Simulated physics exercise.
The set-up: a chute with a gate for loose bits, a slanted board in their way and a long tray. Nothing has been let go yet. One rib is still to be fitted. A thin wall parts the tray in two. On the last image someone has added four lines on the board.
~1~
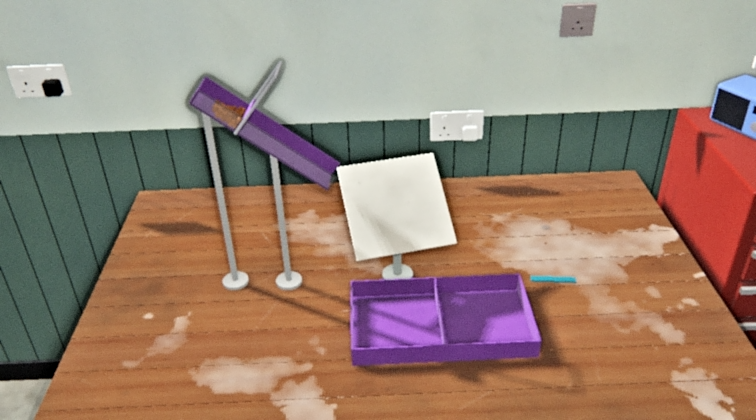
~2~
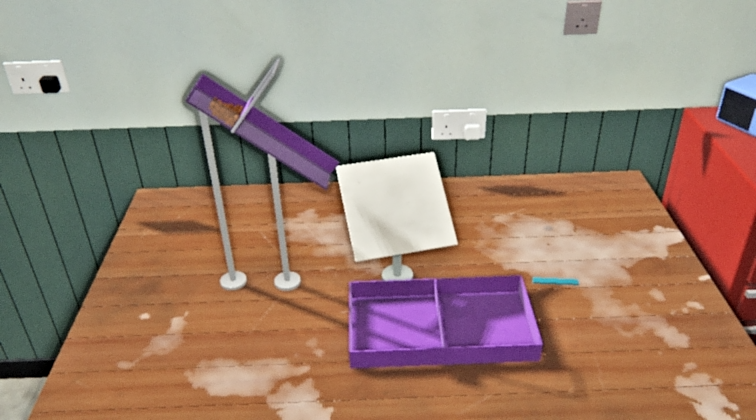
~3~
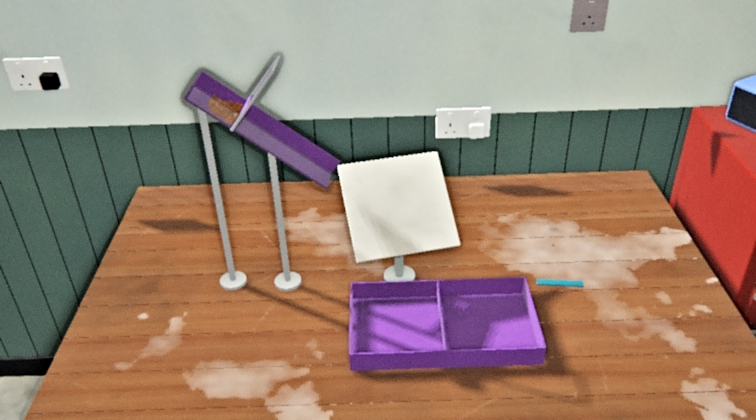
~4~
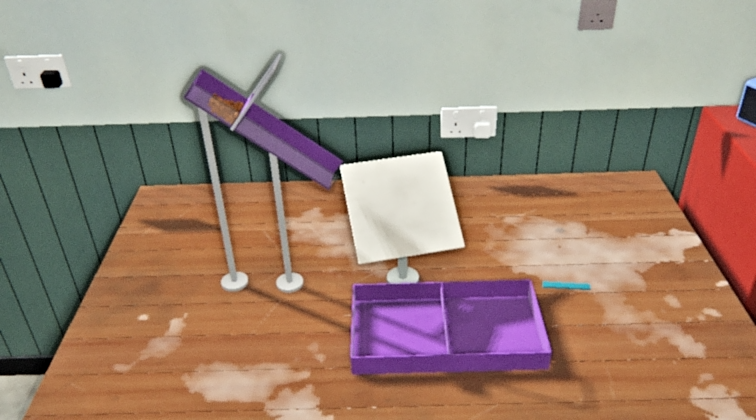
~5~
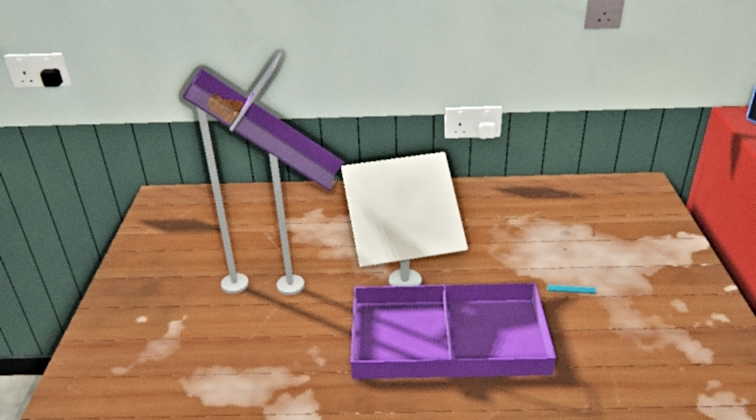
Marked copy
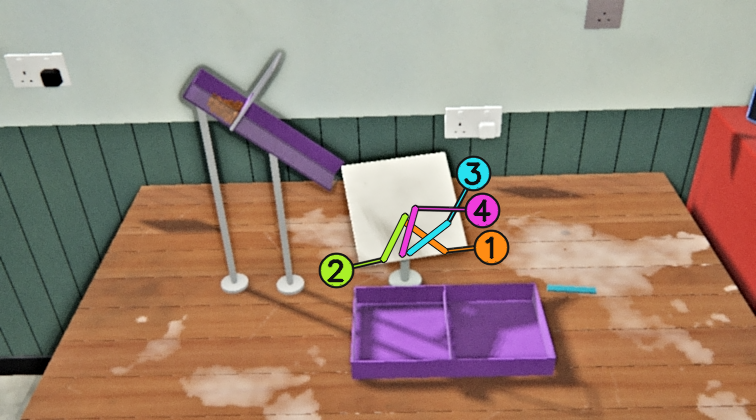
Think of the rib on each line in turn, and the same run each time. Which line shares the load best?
Line 1.
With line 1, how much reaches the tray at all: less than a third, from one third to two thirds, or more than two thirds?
Line 1 gives more than two thirds.
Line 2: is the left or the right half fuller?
Left.
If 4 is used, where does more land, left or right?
More lands on the left.
On the marked copy, line 1 from (403, 221) to (444, 251); line 2 from (405, 216) to (383, 259); line 3 from (447, 223) to (409, 252); line 4 from (415, 208) to (402, 254).
For line 1, of what is caught, close to half in the left half, close to half in the right.
For line 2, of what is caught, the bulk in the left half, a small share in the right.
For line 3, of what is caught, all but a few in the left half, a small share in the right.
For line 4, of what is caught, all but a few in the left half, only a few in the right.
